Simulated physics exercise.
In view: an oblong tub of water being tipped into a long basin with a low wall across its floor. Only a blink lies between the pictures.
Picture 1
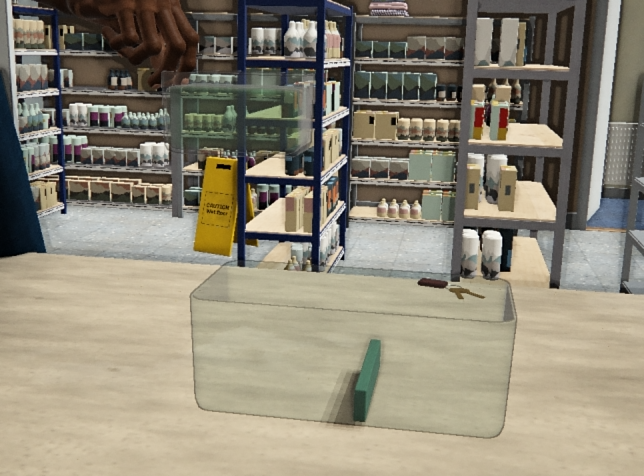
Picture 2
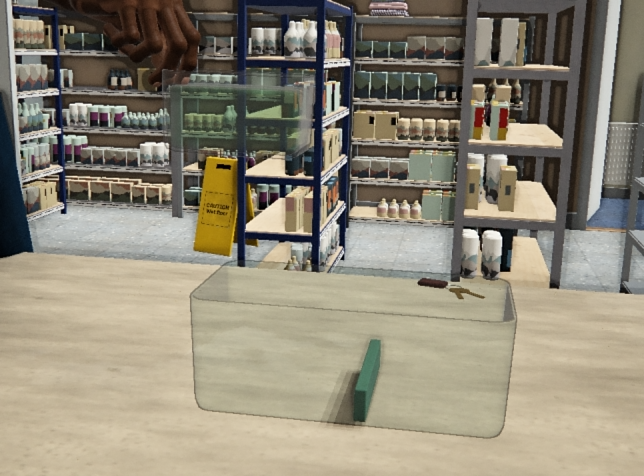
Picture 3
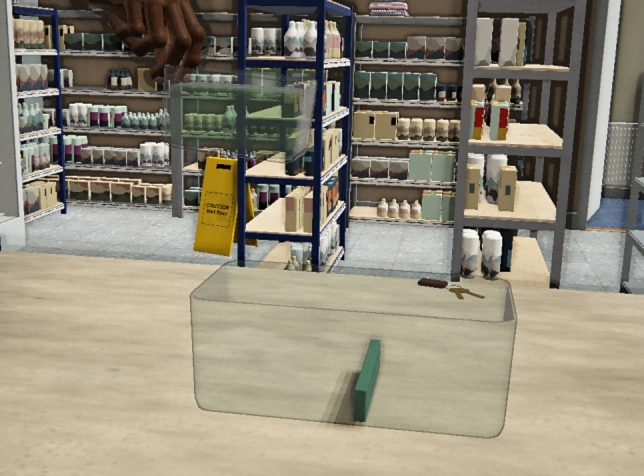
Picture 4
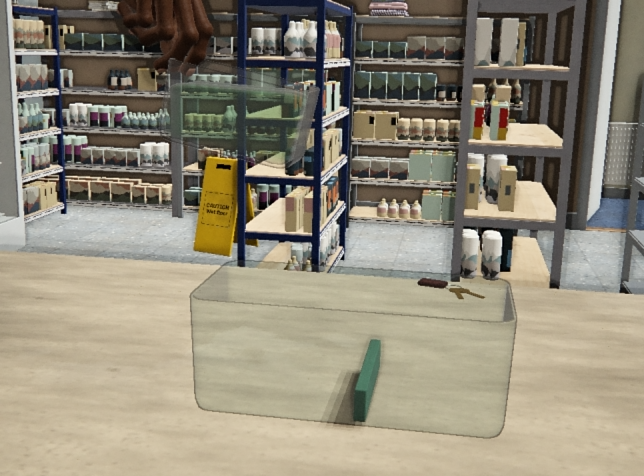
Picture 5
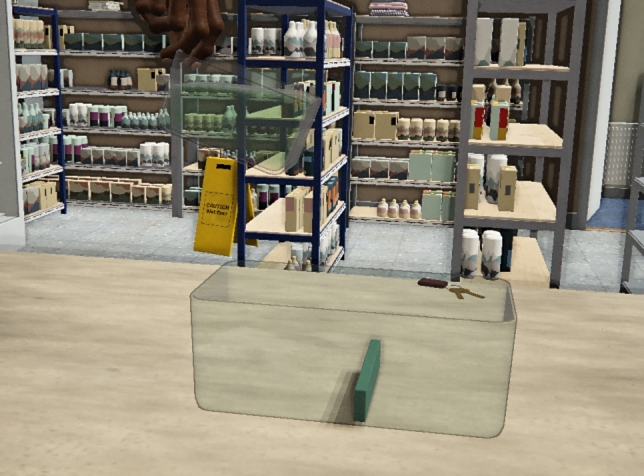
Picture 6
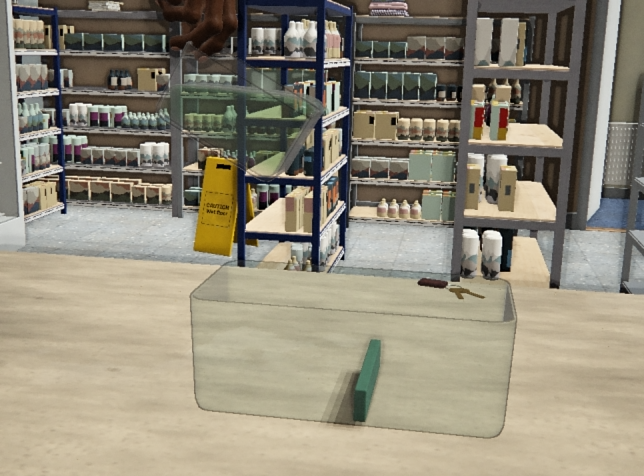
The footage shows a hand above a clear, oblong tub of water, tilting it gradually down to the right over a table, while a long transparent basin with a low green wall across its floor stays still before store shelves.
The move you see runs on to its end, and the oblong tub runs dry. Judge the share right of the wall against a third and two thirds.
It comes to from a third to two thirds.
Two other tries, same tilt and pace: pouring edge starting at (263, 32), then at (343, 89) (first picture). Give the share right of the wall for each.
About 25 and 75 per cent.
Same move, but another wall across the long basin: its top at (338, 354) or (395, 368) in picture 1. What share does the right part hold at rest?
Near 75 % and 30 %.
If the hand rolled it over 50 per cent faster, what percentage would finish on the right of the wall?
Near 45 %.
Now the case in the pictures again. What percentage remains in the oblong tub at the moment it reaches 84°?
Near 30 %.
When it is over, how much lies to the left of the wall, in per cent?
It comes to 40 per cent or so.
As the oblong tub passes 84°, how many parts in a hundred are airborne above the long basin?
About 45 per cent.
A moment on, the oblong tub is tipped on its side and 32 per cent is still to pour, 3 is left of the wall and 18 right of it.
Next, the oblong tub is tipped on its side and 9 per cent is still to pour, 20 is left of the wall and 62 right of it.
Then the oblong tub is tipped on its side and 2 per cent is still to pour, 33 is left of the wall and 60 right of it.
Later the oblong tub is tipped on its side and 0 per cent is still to pour, 38 is left of the wall and 59 right of it.
In the end 39 per cent lies left of the wall, 59 right of it and 2 outside.
